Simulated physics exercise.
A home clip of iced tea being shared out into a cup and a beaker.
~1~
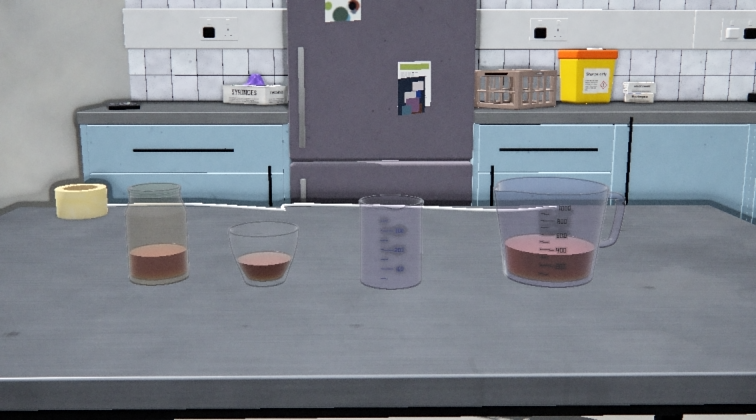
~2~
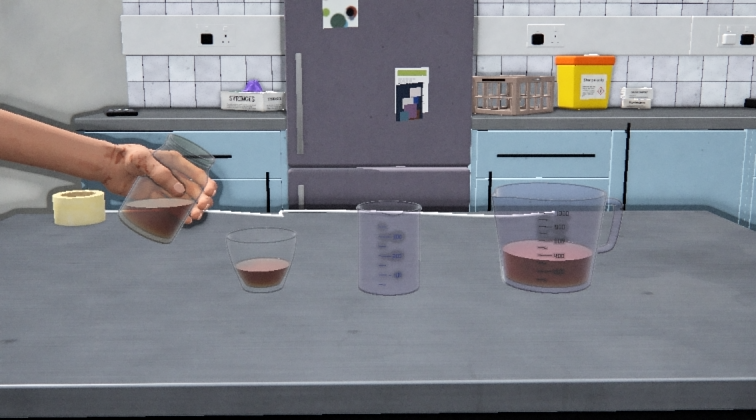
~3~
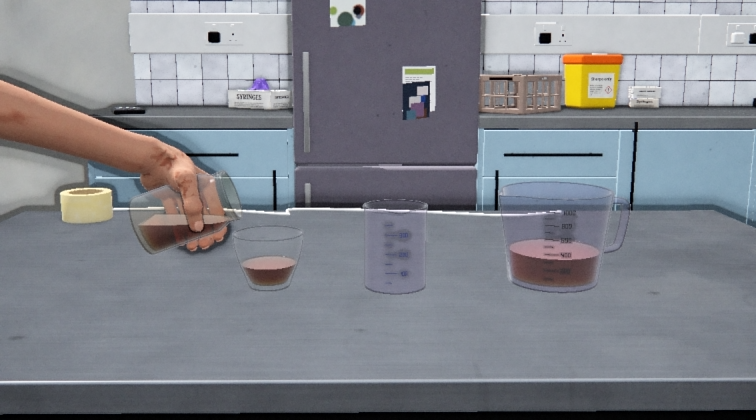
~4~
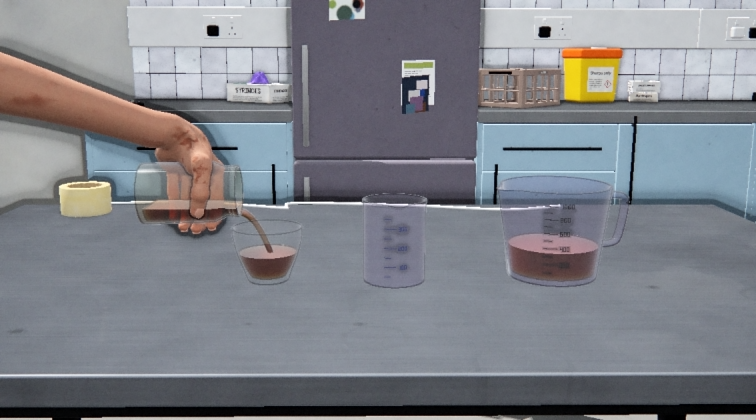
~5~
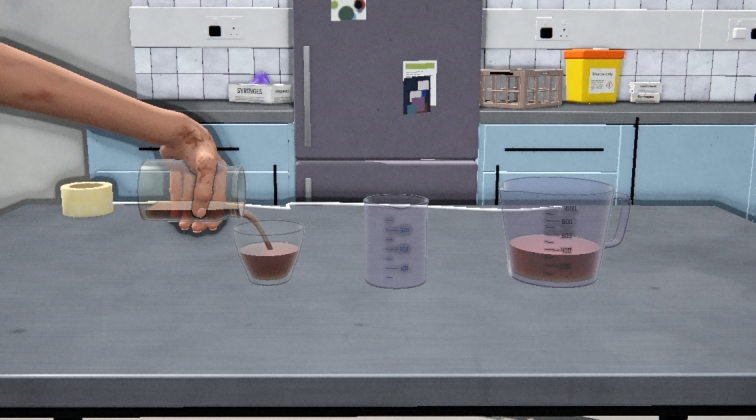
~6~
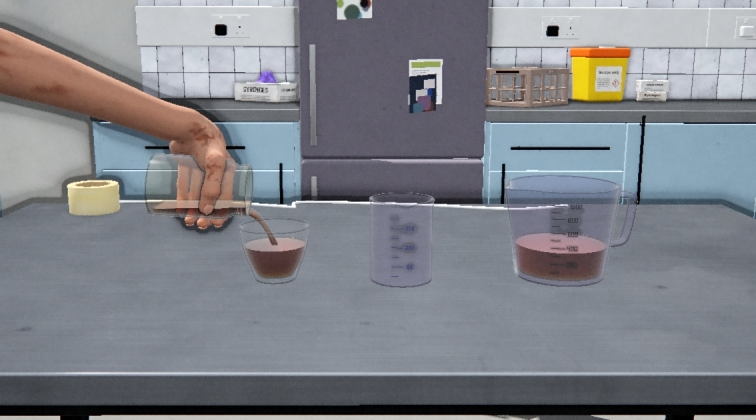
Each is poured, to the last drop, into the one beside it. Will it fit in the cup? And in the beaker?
The cup has room for it; the beaker has room for it.
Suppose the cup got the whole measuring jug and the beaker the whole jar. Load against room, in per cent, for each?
First 160 %, second 30 %.
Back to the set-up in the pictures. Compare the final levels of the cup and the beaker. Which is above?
It is the beaker on the right.
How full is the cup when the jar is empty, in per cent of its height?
Close to 75 %.
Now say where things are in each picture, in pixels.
In the first frame, nothing is moving yet; jar (157, 230) about a quarter full; measuring jug (550, 228) about a third full; cup (265, 252) about a third full; beaker (391, 239) empty.
In the second frame, the jar is picked up; jar (170, 186) tipped 30° with all of its load; cup about a third full, surface at (263, 265).
In the third frame, the jar leans over the cup; jar (190, 209) tipped 70° with all of its load; cup (269, 256) about a third full.
In the fourth frame, the iced tea is flowing; jar (194, 193) tipped 90° with about three quarters of its load; cup about half full, surface at (268, 252).
In the fifth frame, the iced tea is flowing; jar (197, 191) tipped 90° with about two thirds of its load; beaker (395, 239) empty.
In the sixth frame, the iced tea is flowing; jar (205, 187) tipped 95° with about half of its load; measuring jug about a third full, surface at (560, 243); cup about two thirds full, surface at (275, 244); beaker (401, 237) empty.
Next, the cup is about two thirds full.
After that, the cup is about three quarters full.
Finally, the cup is about three quarters full; the beaker is about three quarters full.
